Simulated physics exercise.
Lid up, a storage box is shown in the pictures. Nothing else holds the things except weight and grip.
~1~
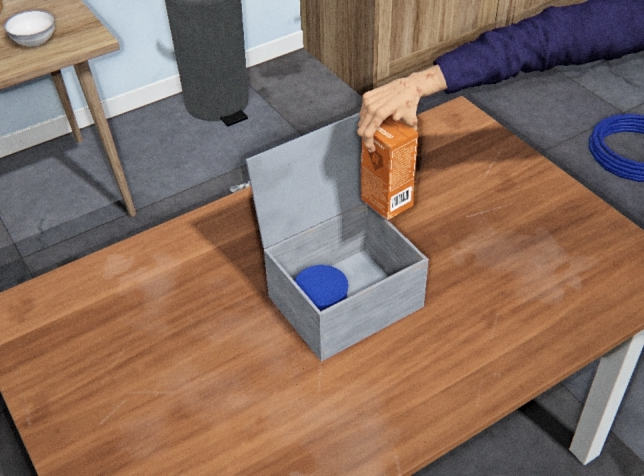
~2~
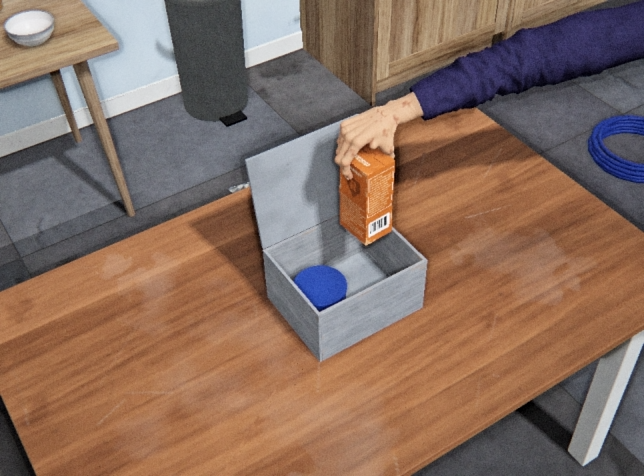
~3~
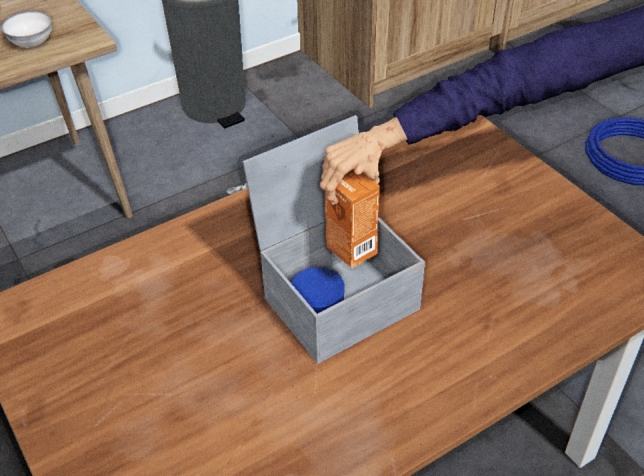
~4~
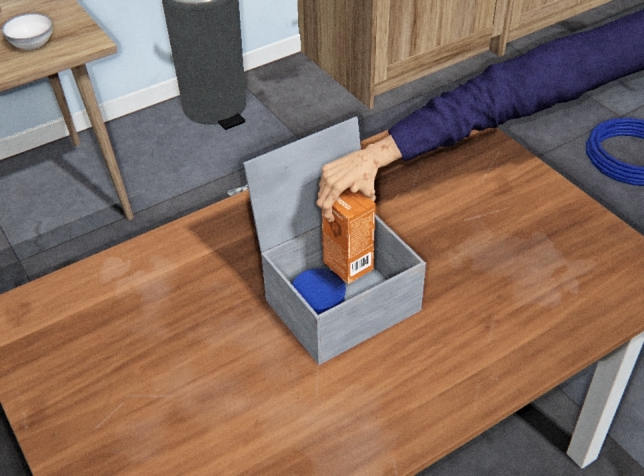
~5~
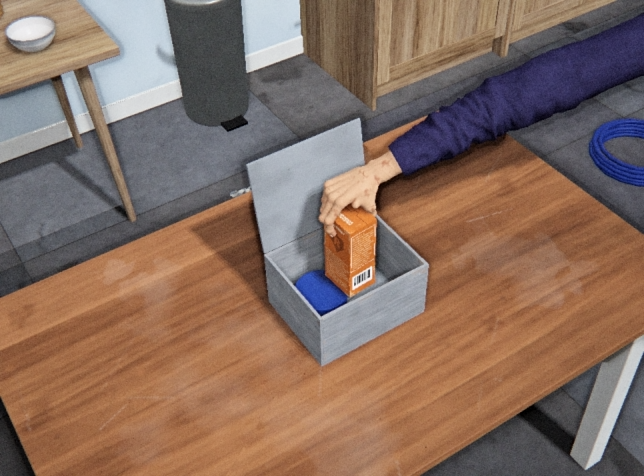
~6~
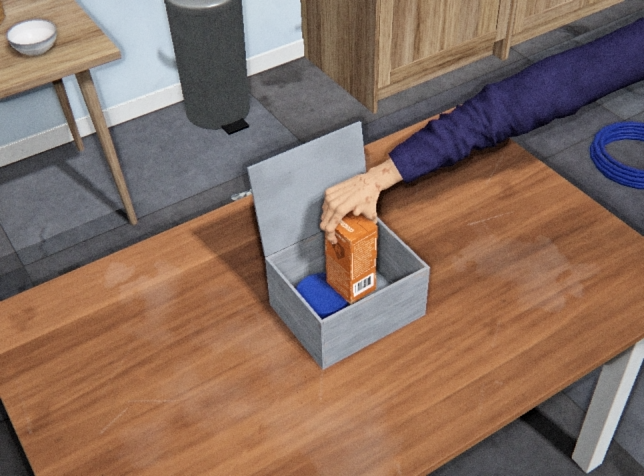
The video shows a hand in a purple sleeve holding an orange carton above an open gray storage box on a wooden table, then lowering it inside beside a blue tub while keeping hold of its top.
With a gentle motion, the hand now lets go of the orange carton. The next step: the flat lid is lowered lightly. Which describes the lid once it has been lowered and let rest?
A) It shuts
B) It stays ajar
It stays ajar.
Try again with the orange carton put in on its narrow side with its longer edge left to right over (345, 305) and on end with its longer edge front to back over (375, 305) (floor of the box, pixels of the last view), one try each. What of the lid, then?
With the first packing the lid lowers fully; with the second it is left gaping.
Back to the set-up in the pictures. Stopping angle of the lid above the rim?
Angle above rim: About 30°.
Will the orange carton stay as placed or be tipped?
In the end, it winds up askew.
Then, 0.80 s on from there, lid starting down; orange carton turned 38° from how it was put near (379, 261).
Then, 1.40 s on from there, lid 70° above the rim; orange carton turned 37° from how it was put near (381, 264).
Then, 1.80 s on from there, lid 33° above the rim; orange carton turned 37° from how it was put near (383, 265).
Then, 3.50 s on from there, lid 30° above the rim; orange carton turned 35° from how it was put near (385, 269).
In the end, lid 30° above the rim; moved from the start, orange carton; blue tub unmoved. At the end, from the last picture's camera, orange carton near (384, 269).
